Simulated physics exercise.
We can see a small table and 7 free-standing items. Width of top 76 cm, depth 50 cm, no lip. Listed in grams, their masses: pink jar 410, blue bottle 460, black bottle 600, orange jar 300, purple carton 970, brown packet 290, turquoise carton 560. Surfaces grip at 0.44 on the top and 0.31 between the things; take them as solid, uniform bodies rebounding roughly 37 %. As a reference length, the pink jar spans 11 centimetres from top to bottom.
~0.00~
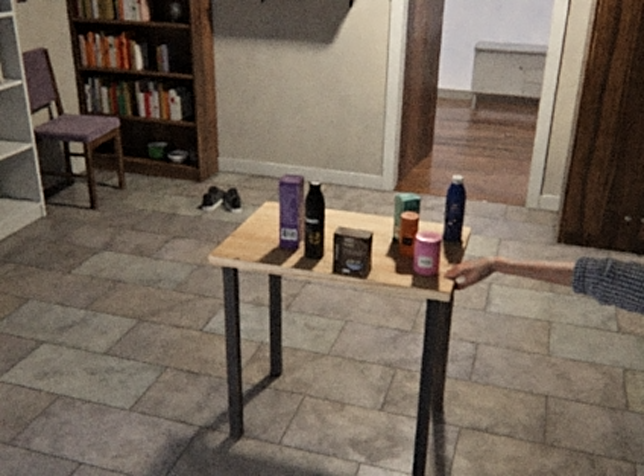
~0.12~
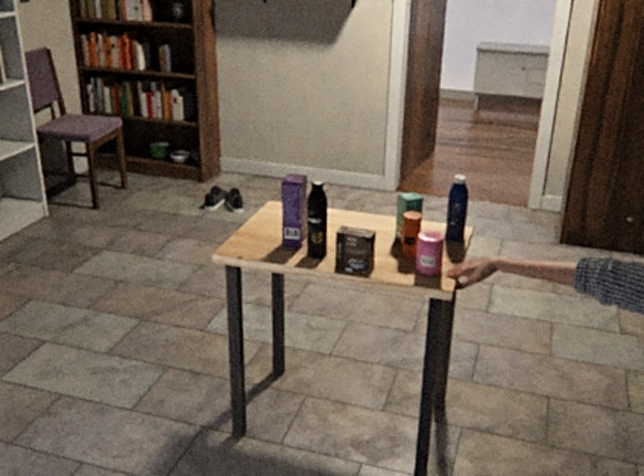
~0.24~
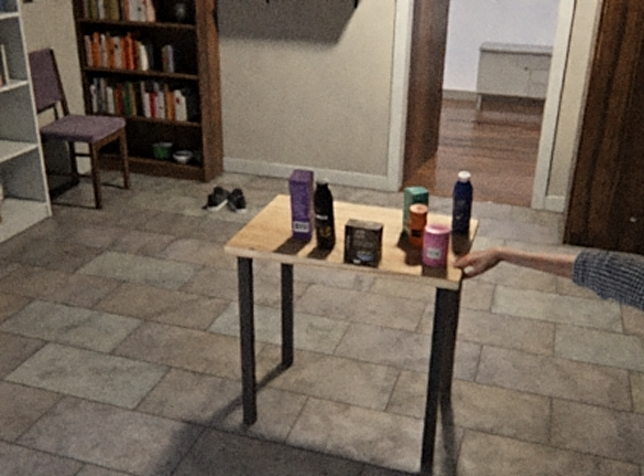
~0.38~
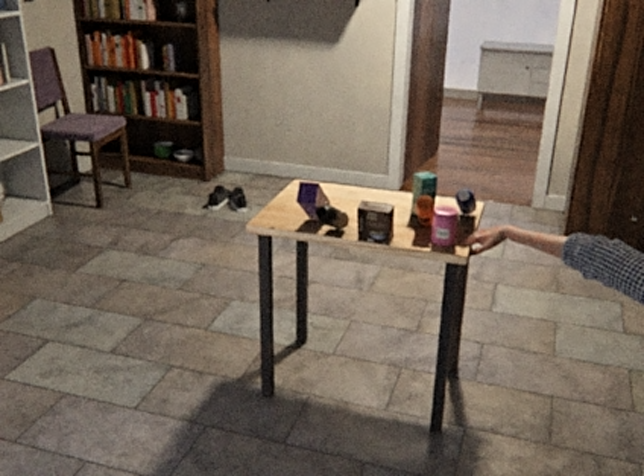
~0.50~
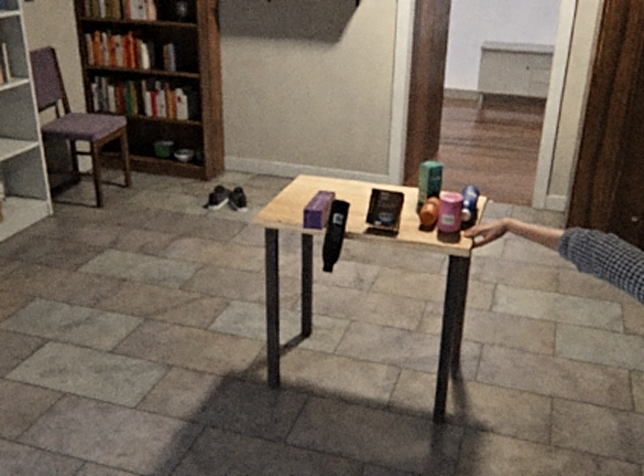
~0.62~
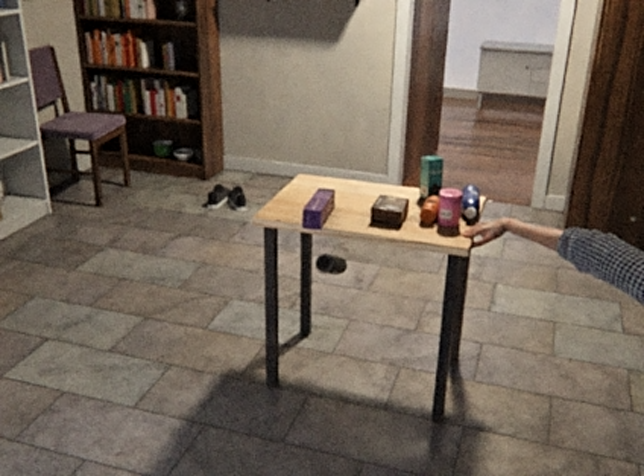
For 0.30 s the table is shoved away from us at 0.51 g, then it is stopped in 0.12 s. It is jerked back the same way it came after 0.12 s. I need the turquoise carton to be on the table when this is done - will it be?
No: It leaves the table.
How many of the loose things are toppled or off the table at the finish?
The tally is 6.
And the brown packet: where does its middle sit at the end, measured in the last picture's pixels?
You'll see it about at (375, 237) in the last picture.
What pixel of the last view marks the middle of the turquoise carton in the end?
It ends near (374, 399).
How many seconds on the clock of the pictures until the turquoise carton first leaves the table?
I'd say around the 0.8 s mark.
Around 0.92 s, table along by 6 cm; turquoise carton now off the table; brown packet on its side; blue bottle on its side.
Around 1.12 s, blue bottle now off the table; brown packet on its side; purple carton on its side.
Finally (2.4 s), off the table, blue bottle, black bottle and turquoise carton; on their side or leaning hard on the table, orange jar, purple carton and brown packet; not toppled but over 5 cm from the start, pink jar. In the last view, turquoise carton near (374, 399).
